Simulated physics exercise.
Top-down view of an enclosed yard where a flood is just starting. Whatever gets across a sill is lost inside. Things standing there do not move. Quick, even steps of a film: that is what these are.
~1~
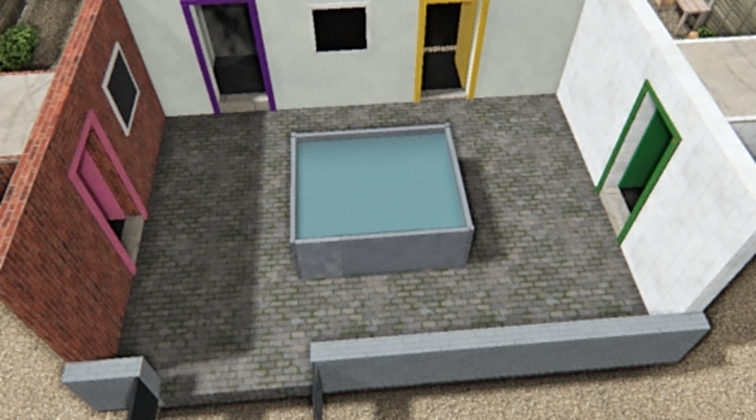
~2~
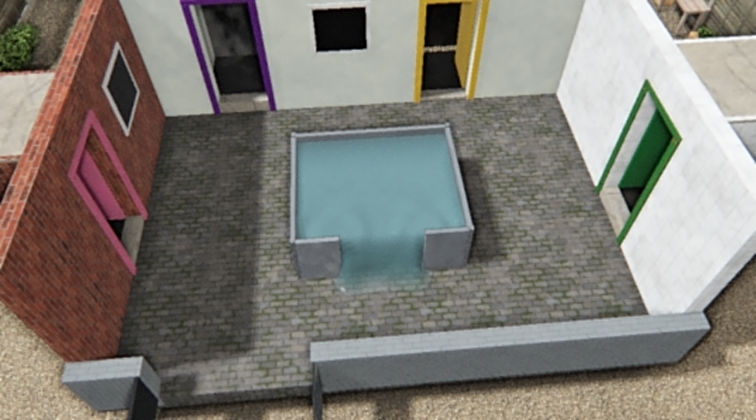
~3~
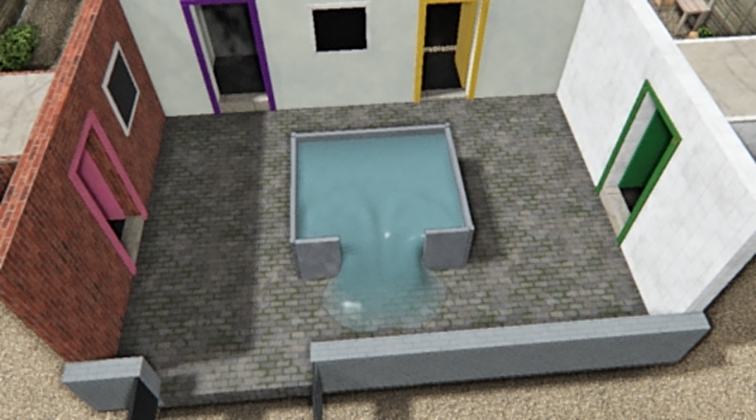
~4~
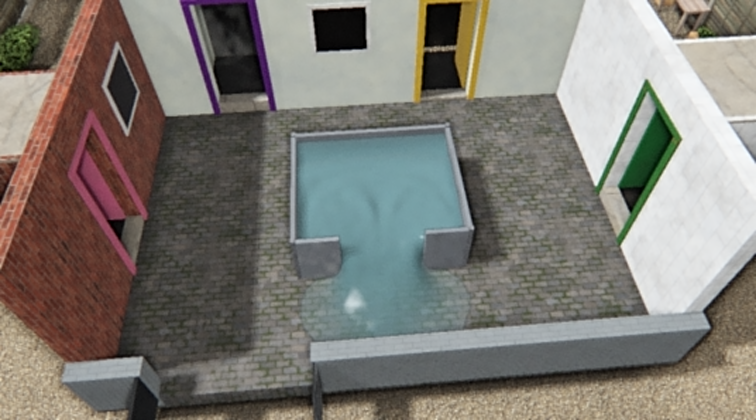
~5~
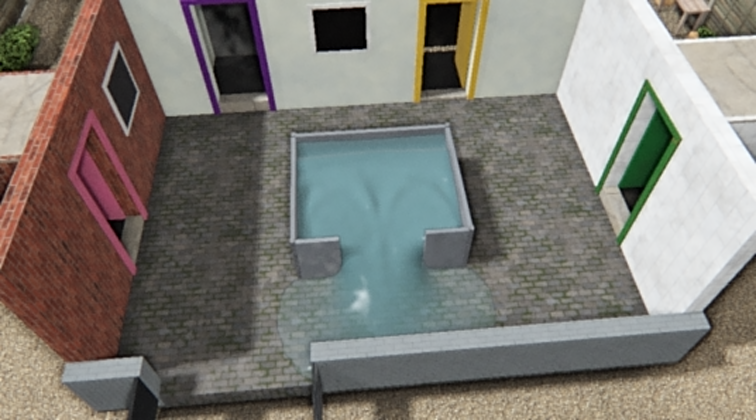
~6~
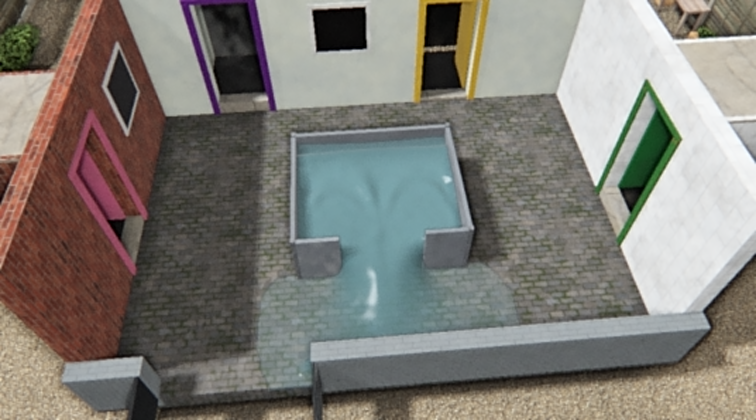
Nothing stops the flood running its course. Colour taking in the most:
Yellow.
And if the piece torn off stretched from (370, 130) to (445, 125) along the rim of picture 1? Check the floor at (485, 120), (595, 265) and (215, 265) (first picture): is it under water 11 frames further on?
Soaked, untouched, untouched.
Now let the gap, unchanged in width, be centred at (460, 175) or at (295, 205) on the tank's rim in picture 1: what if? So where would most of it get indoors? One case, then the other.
Try one: The door marked green; try two: The door marked pink.
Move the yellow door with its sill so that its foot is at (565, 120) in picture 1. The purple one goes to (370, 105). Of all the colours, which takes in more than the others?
I'd say the biggest share comes in at the yellow door.
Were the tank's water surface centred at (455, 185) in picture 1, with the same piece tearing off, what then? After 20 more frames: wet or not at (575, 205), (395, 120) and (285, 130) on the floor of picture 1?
Point by point, the spots are hit, not hit and not hit.
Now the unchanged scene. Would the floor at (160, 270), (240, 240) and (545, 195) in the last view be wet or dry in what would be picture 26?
Taking them one at a time, they come out soaked, soaked, soaked.
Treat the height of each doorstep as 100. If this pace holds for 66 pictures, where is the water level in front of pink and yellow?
I reckon it's around 80 and then 230 per cent.
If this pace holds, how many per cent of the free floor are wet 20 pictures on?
Around 65 percent, give or take.
A moment on, water covers 20 % of the floor; green door not reached, pink door not reached, yellow door not reached, purple door not reached.
Next, water covers 40 % of the floor; green door wet at the sill, nothing in, pink door not reached, yellow door not reached, purple door not reached.
Then, water covers 65 % of the floor; green door wet at the sill, nothing in, pink door wet at the sill, nothing in, yellow door not reached, purple door not reached.
Later, water covers 95 % of the floor; green door wet at the sill, nothing in, pink door a trickle in, yellow door some in, purple door wet at the sill, nothing in.
In the end, water covers 100 % of the floor; green door wet at the sill, nothing in, pink door a trickle in, yellow door some in, purple door wet at the sill, nothing in; the yellow door has let in the most.
